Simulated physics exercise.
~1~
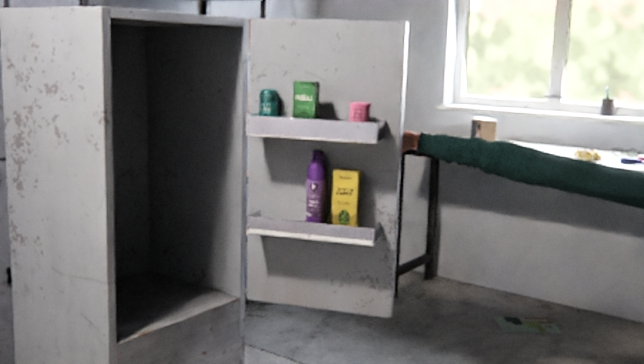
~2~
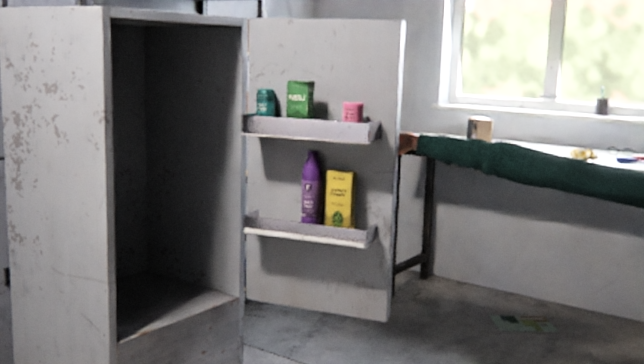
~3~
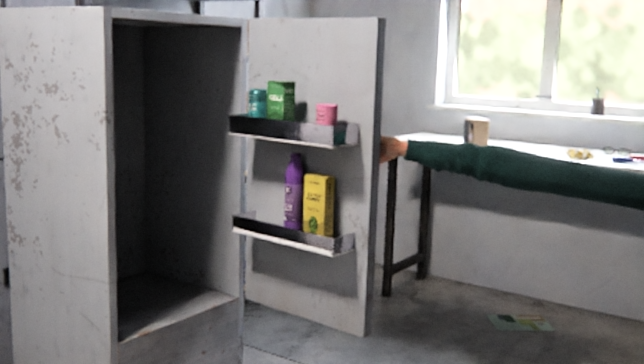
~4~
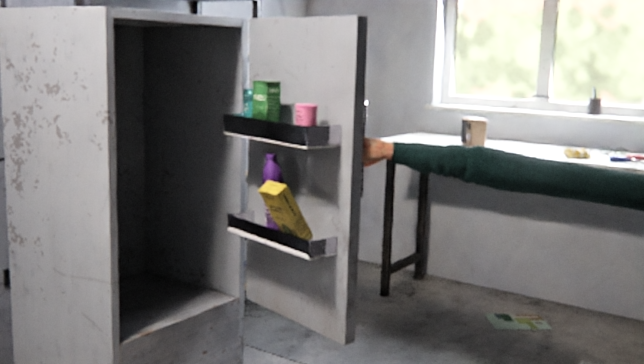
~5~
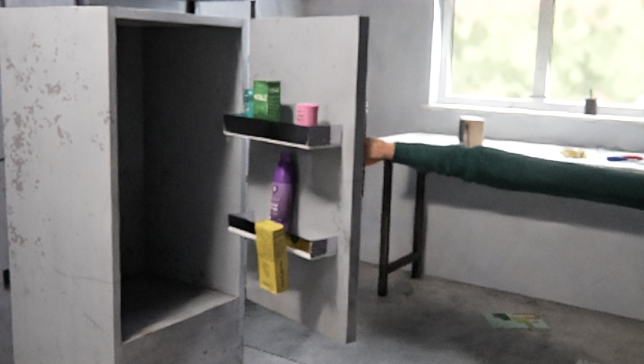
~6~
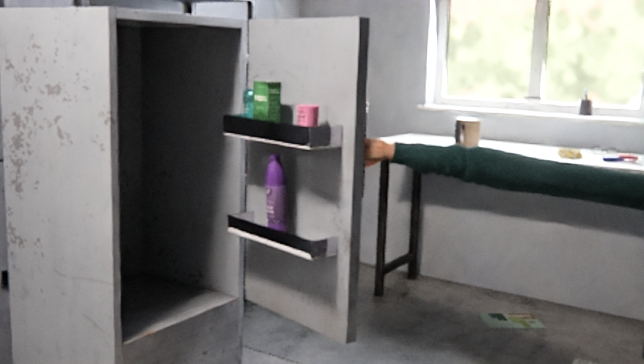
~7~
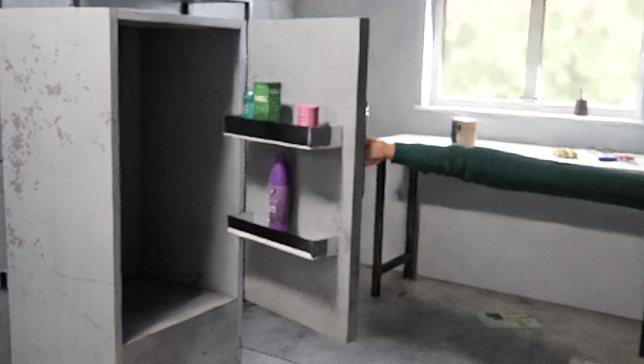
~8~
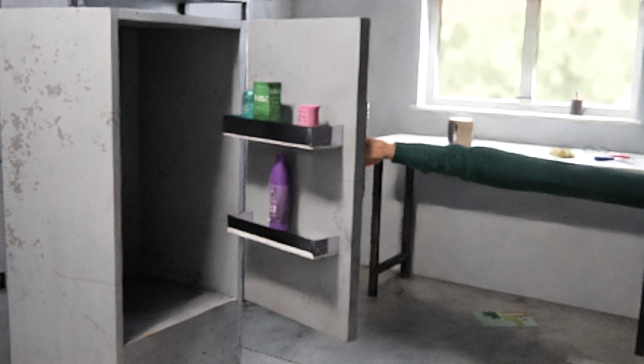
In a bare grey room with a window, a green-sleeved arm swings a locker door partly closed until it halts, and the yellow carton tips off the lower rack and drops out of sight, while the purple bottle and the three containers above stay upright in the racks.
